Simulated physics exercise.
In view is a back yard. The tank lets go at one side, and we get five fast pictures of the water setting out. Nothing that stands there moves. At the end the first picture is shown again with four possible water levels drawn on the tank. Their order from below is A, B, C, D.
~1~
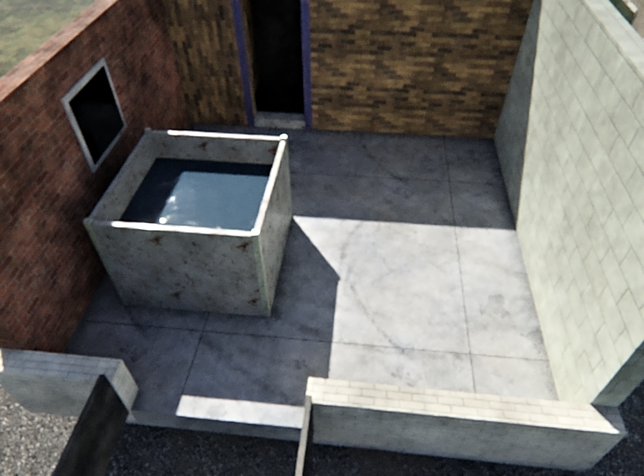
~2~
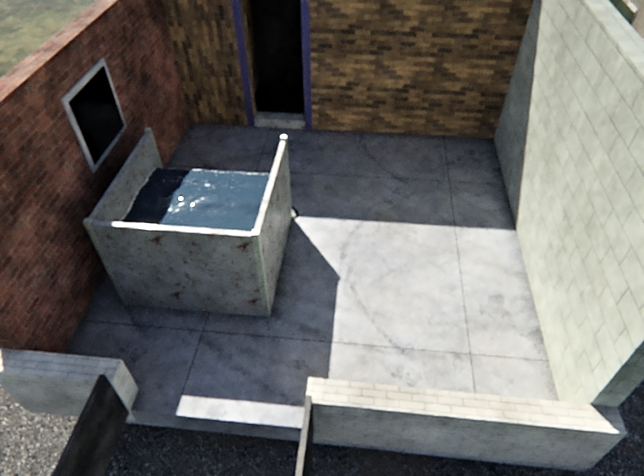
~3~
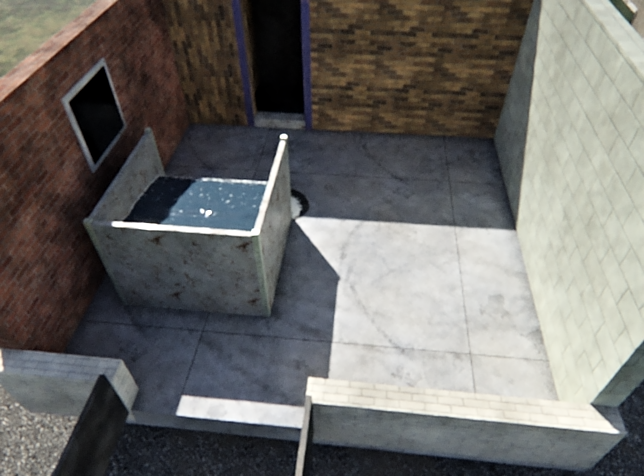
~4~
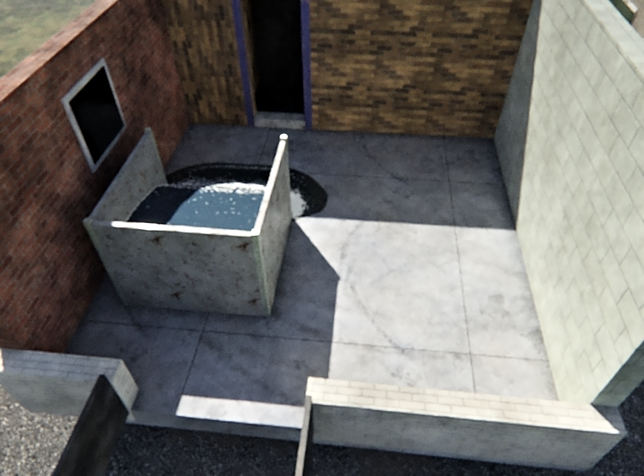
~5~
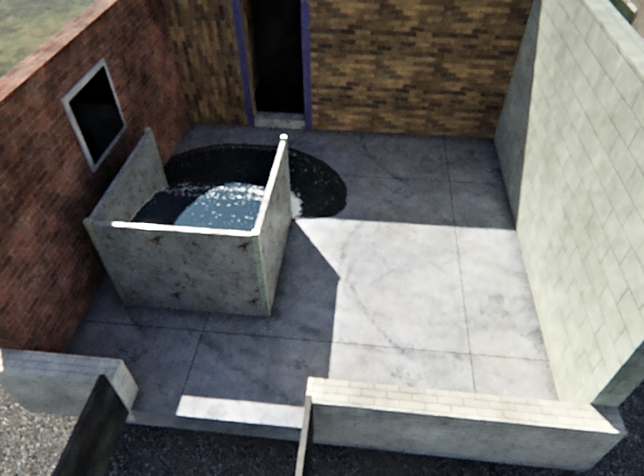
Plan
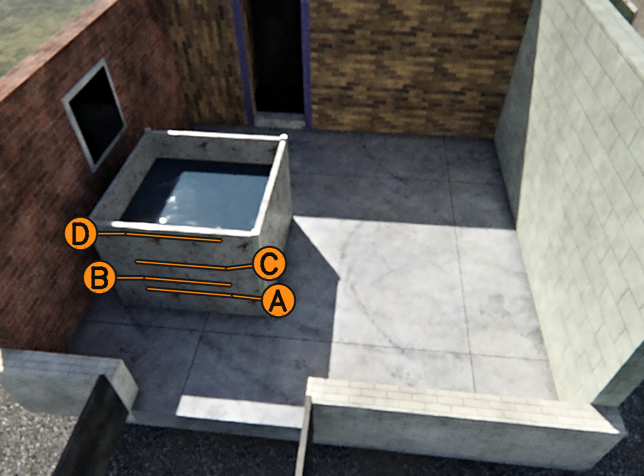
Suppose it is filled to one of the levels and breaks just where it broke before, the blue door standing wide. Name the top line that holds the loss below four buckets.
The limit is A.
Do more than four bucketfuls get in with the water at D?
Yes.
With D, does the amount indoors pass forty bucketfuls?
Yes.
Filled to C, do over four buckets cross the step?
Yes, that goes wrong.
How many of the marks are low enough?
One of them.
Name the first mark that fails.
That is mark B.
In orange, A at (189, 292); B at (186, 281); C at (181, 265); D at (172, 237); from the bottom up A, B, C, D.
For mark A, a bucket or two gets in.
For mark B, about 10 bucketfuls get in.
For mark C, dozens of bucketfuls pour in.
For mark D, dozens of bucketfuls pour in.
